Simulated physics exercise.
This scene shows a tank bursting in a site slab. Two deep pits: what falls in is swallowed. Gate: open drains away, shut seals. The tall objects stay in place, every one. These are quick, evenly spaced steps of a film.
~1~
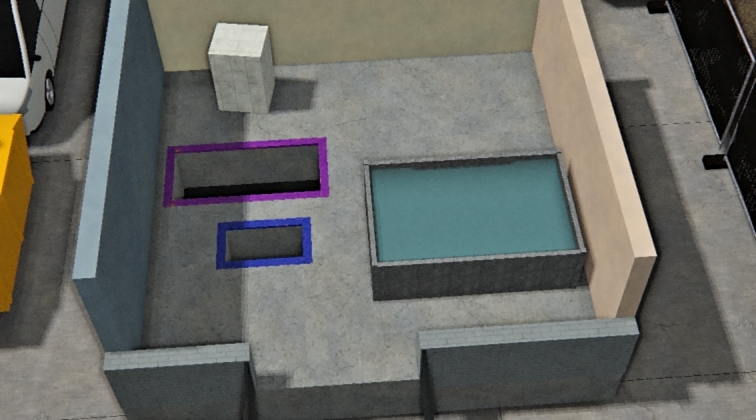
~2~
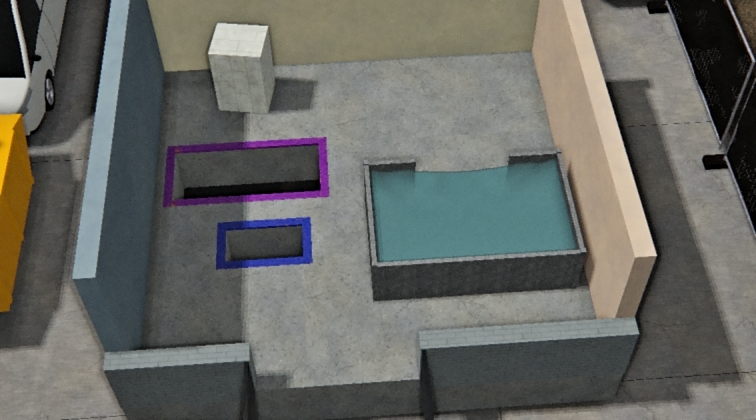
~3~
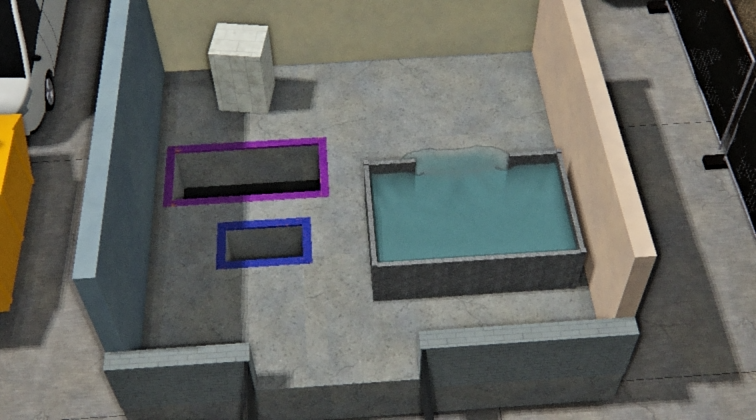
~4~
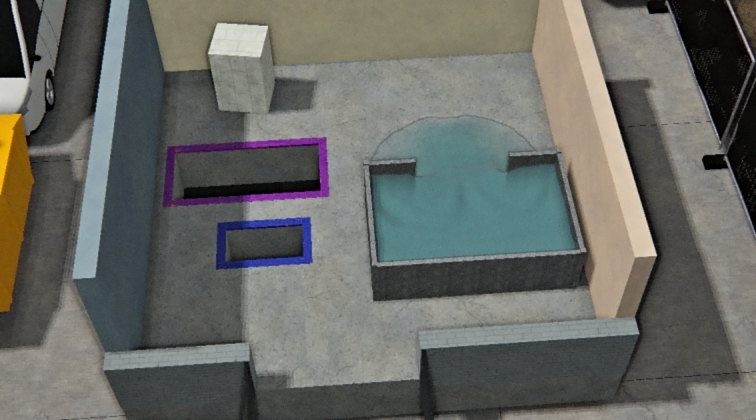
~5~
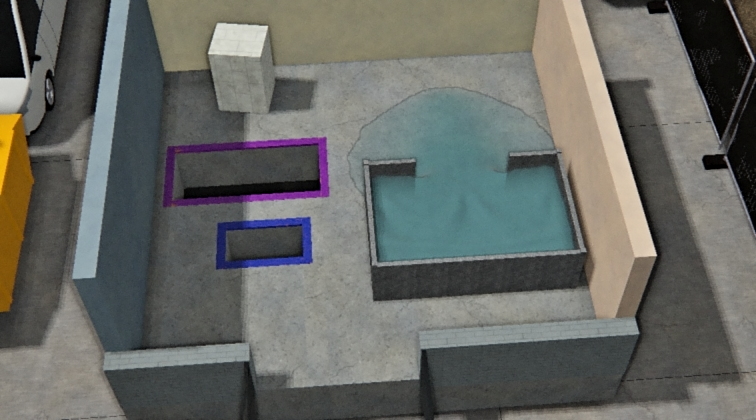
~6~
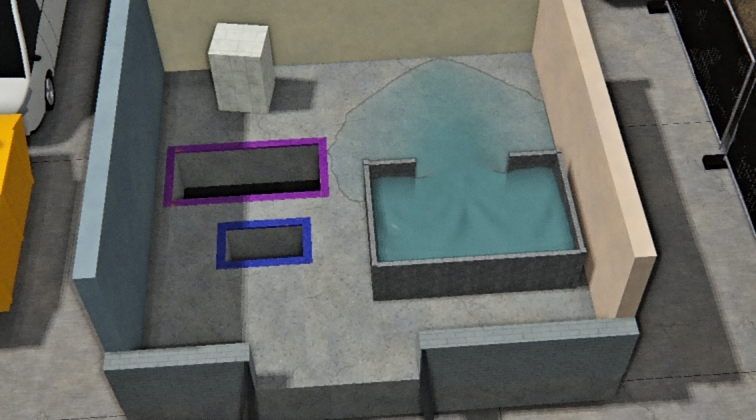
An open tank bursts on its far side, and water spreads out across the slab.
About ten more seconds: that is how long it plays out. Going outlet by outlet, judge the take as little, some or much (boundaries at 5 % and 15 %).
My judgement: The gate ends up with little, the purple pit ends up with much, the blue pit ends up with little.
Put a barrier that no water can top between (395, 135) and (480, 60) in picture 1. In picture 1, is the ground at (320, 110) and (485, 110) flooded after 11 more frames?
In turn, the first is submerged and the second submerged.
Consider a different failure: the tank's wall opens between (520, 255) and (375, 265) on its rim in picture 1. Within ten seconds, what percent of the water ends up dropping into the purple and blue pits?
The purple pit gets 10 per cent and the blue pit 4 per cent.
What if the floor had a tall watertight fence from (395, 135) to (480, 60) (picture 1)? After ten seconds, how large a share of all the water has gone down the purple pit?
Roughly 30 per cent ends up in the purple pit.
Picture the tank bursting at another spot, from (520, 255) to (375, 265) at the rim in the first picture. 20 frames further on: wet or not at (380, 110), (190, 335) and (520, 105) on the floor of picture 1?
Note, points one to three: Unreached / reached and soaked / reached and soaked.
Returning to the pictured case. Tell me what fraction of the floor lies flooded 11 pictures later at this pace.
That works out at 40 %.
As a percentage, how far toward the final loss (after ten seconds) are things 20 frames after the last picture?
Near 10 %.
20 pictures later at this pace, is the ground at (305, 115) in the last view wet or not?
That place: Swamped.
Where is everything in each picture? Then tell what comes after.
The first picture shows the open tank at (470, 210) is whole and still.
In the second picture, the front is at a hidden place, out from the gap on the open tank's far side.
In the third picture, water pours out on the open tank's far side and has run to (497, 152).
In the fourth picture, the front is at (471, 120), out from the gap on the open tank's far side.
In the fifth picture, the front is at (462, 92), out from the gap on the open tank's far side.
In the sixth picture, the front is at (445, 62), out from the gap on the open tank's far side.
A moment on, water covers 35 % of the floor; the gate 0 %, the purple pit 0 %, the blue pit 0 %.
Next, water covers 40 % of the floor; the gate 0 %, the purple pit 0 %, the blue pit 0 %.
Then, water covers 50 % of the floor; the gate 0 %, the purple pit 3 %, the blue pit 0 %.
Later, water covers 65 % of the floor; the gate 0 %, the purple pit 23 %, the blue pit 0 %.
In the end, water covers 80 % of the floor; the gate 0 %, the purple pit 44 %, the blue pit 0 %.
